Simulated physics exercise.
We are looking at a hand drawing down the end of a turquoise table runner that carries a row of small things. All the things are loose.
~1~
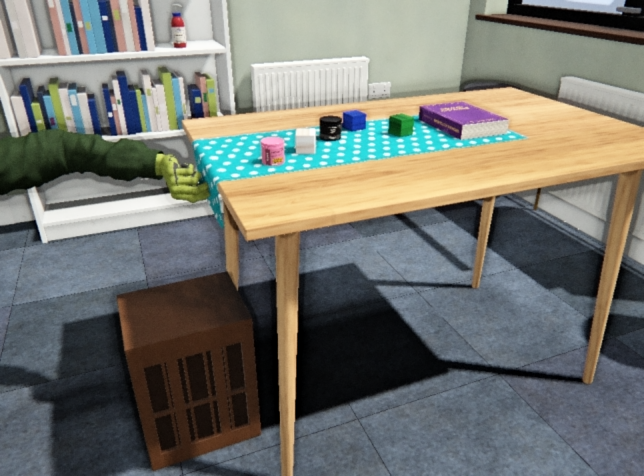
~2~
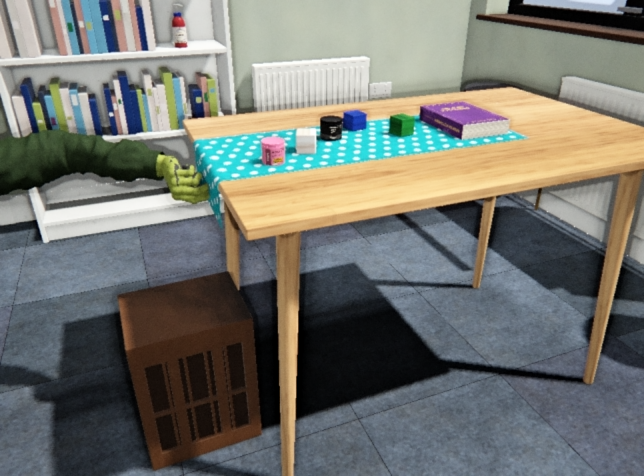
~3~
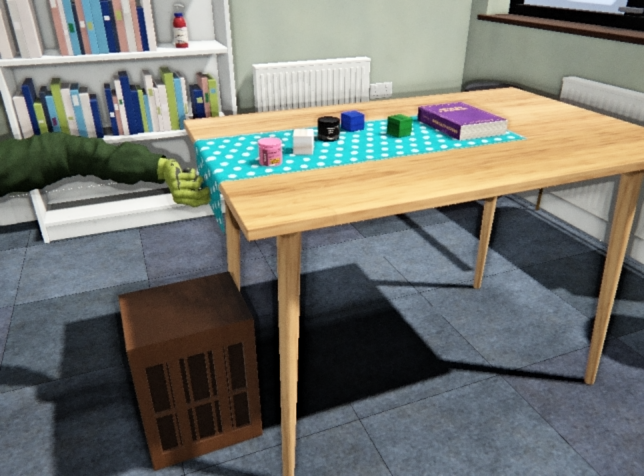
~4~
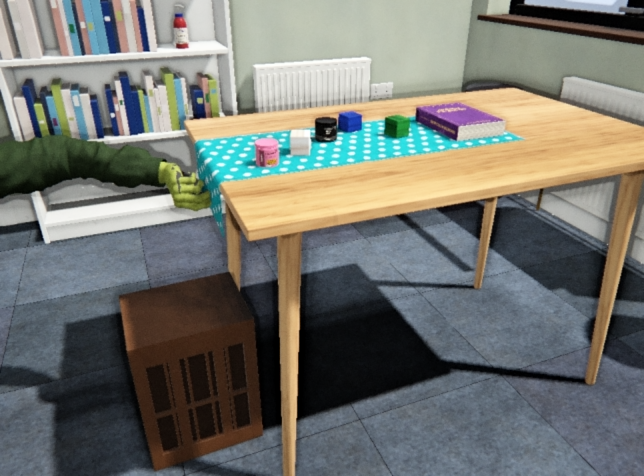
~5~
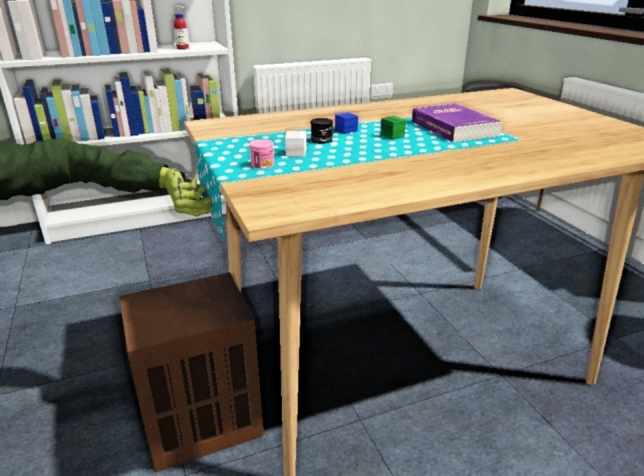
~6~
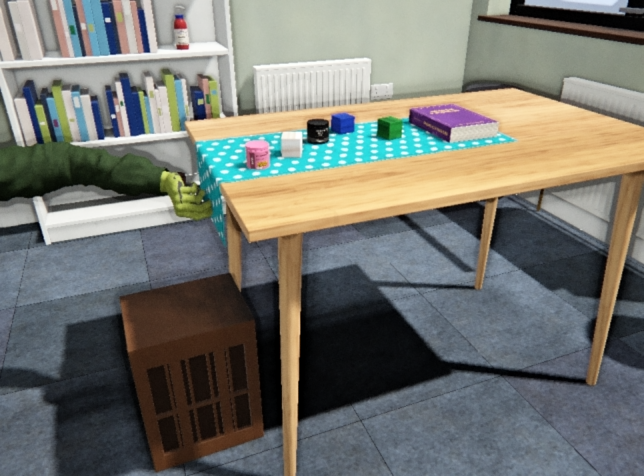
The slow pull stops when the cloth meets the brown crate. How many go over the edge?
Over the edge go two.
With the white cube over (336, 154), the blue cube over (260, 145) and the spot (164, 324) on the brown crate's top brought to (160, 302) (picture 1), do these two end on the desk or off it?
The white cube stays on, the blue cube tumbles off.
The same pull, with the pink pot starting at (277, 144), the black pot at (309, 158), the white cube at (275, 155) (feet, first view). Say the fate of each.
The pink pot falls; the black pot goes over; the white cube falls.
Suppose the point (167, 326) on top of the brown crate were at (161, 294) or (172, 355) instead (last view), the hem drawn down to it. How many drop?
The count: 1 and 3.
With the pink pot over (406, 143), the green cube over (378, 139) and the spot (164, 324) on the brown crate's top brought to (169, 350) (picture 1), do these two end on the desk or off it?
The pink pot remains up; the green cube does not fall.
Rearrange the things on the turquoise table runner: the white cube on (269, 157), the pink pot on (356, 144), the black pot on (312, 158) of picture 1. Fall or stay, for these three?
The white cube goes over, the pink pot keeps its place on top, the black pot comes down.
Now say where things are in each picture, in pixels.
In the first frame, hem (224, 229); pink pot (272, 140); white cube (305, 132); black pot (331, 119); blue cube (354, 113); green cube (402, 116); top of the crate (164, 324).
In the second frame, hem (222, 230); pink pot (273, 140).
In the third frame, hem (225, 233); white cube (303, 132).
In the fourth frame, hem (224, 237); black pot (326, 120); top of the crate (166, 324).
In the fifth frame, hem (224, 243); blue cube (347, 115).
In the sixth frame, hem (226, 247); pink pot (257, 144); white cube (292, 135); black pot (318, 121); blue cube (343, 116); green cube (390, 119).
Soon after, hem near (215, 254); all still up.
After that, hem near (217, 281); pink pot gone.
And then, hem on the crate; pink pot and white cube gone.
In the end, hem on the crate; pink pot and white cube gone. The desk loses two.
